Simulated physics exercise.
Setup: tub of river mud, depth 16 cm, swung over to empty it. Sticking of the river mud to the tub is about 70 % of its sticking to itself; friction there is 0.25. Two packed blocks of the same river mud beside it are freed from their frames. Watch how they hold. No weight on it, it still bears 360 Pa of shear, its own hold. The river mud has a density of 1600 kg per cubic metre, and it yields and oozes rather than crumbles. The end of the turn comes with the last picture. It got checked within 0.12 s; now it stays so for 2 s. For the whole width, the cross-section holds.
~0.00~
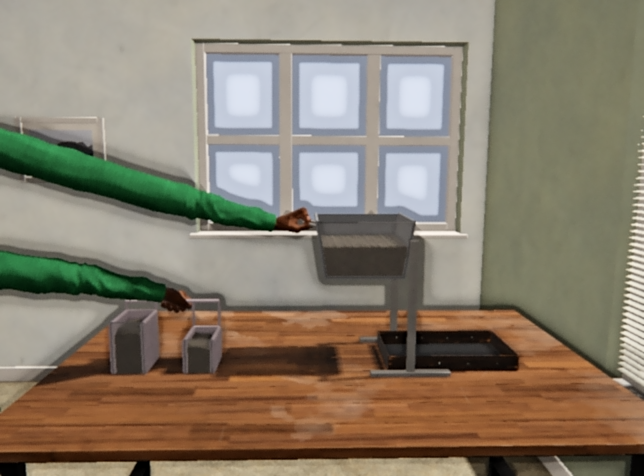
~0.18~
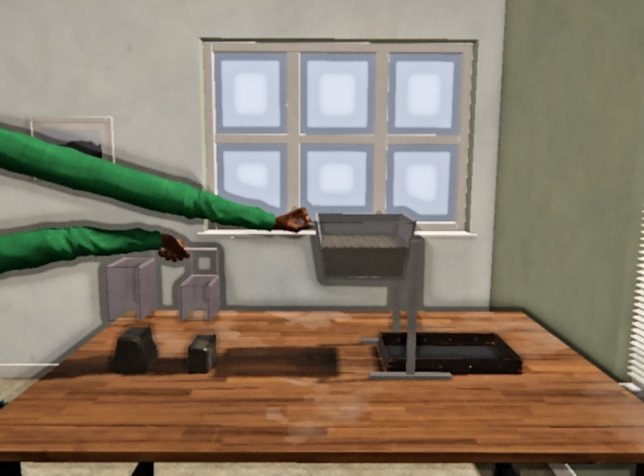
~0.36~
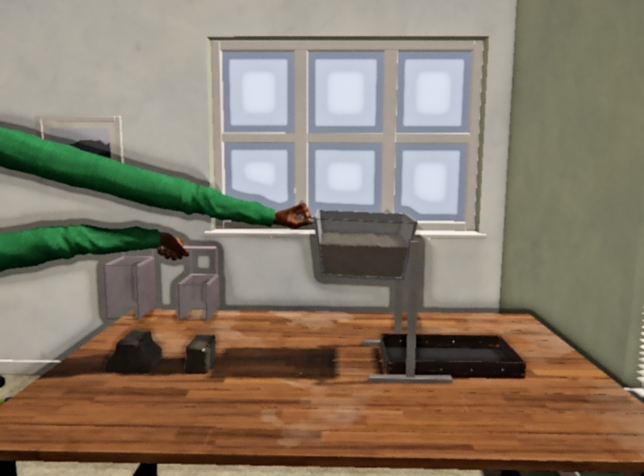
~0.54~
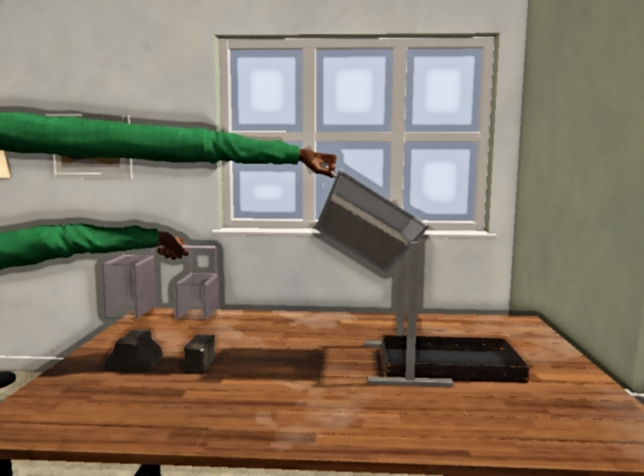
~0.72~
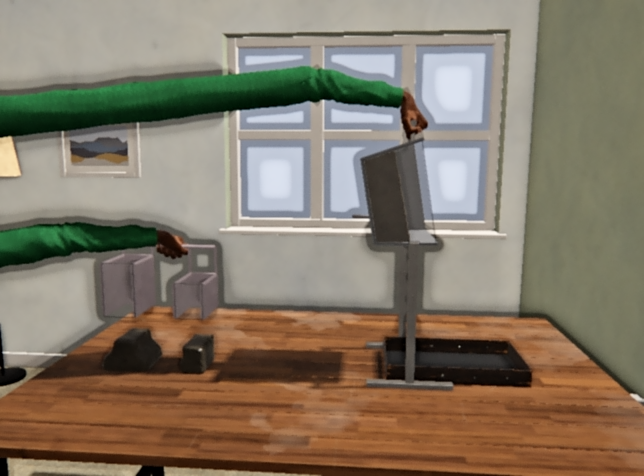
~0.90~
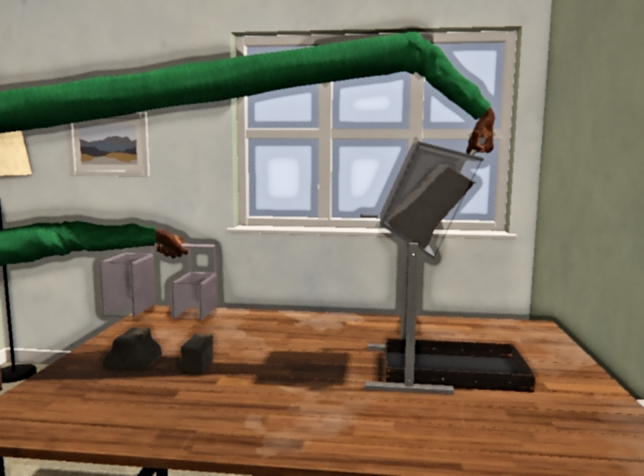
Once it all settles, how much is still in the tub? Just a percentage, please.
I would say about 0 percent.
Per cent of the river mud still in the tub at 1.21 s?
About 0 %.
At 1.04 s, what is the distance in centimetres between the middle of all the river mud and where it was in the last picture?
Around 18 centimetres.
After 1.04 s, the tub is at 113 degrees and holds 18 %.
After 1.21 s, the tub is at 113 degrees and holds 0 %.
After 1.38 s, the tub is at 113 degrees and holds 0 %.
After 1.55 s, the tub is at 113 degrees and holds 0 %.
After 2.90 s, the tub is at 113 degrees and holds 0 %.
